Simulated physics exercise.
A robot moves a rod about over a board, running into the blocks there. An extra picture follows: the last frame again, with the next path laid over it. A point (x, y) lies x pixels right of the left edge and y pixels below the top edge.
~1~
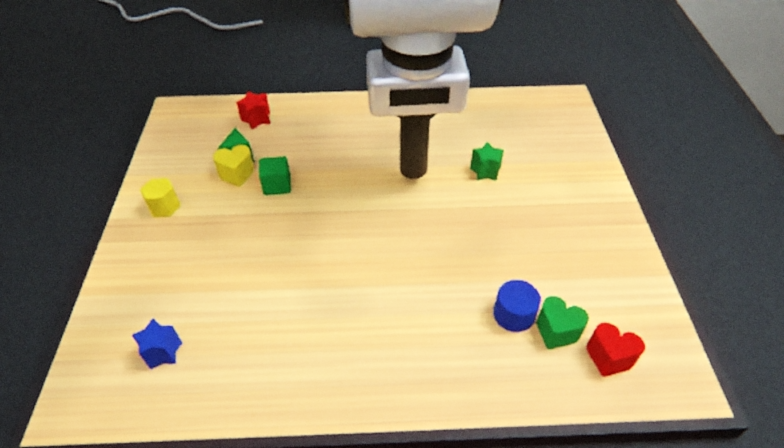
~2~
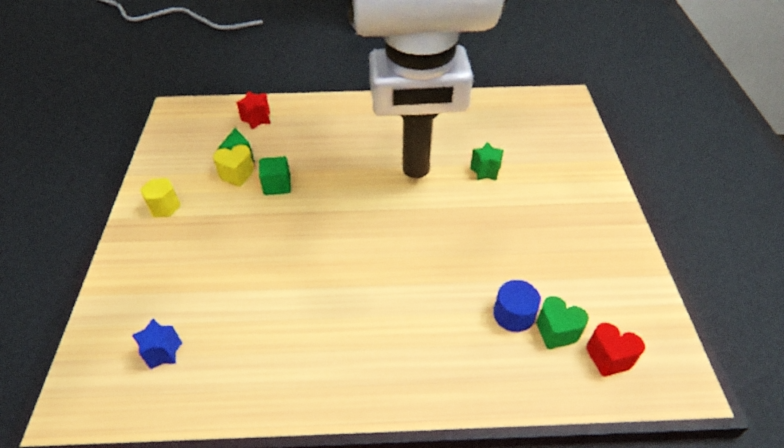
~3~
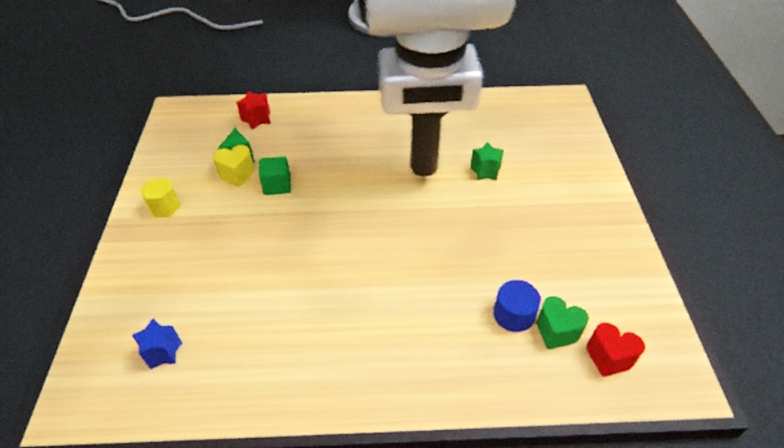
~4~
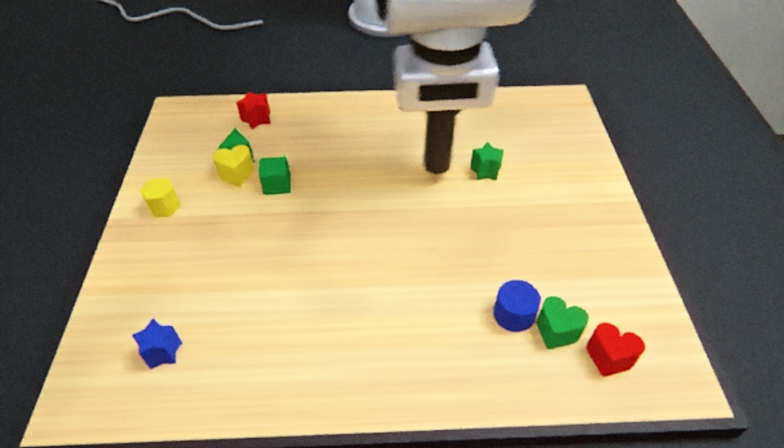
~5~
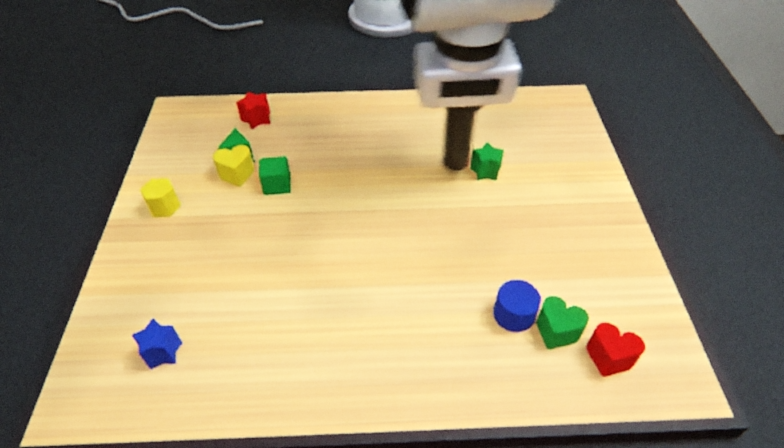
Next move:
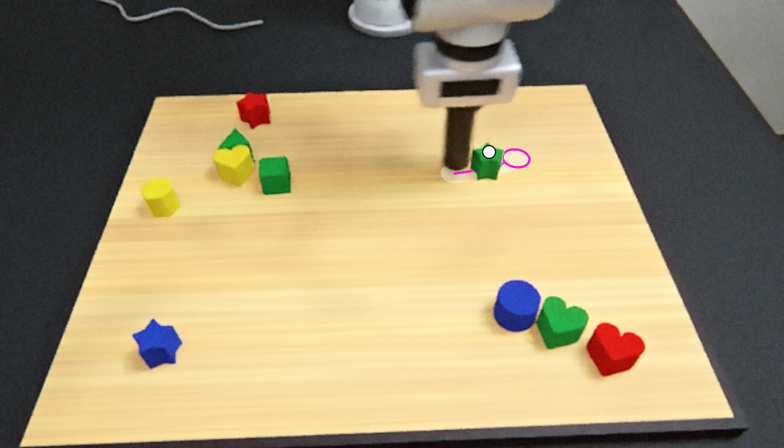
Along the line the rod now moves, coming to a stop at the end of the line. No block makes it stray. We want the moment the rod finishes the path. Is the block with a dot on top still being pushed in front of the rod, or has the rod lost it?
As far as I can tell, the block with a dot on top is still leading the way in front of the rod.
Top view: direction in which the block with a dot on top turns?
The turn is clockwise.
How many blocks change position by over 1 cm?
Number moved: 1.
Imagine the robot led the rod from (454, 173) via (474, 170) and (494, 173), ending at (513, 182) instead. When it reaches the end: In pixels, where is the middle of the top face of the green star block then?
At pixel (536, 153).
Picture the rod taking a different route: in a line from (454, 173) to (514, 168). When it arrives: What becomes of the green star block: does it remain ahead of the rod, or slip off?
I'm fairly sure the green star block rides along ahead of the rod to the very end.
The line goes from (454, 173) through (476, 170) and (497, 165) to (516, 158); the dot is on the green star block.
What follows on the original path. Halfway along, rod (489, 156); green star block (516, 147), turned 15° clockwise.
At the end, rod (519, 146); green star block (545, 142), turned 30° clockwise.
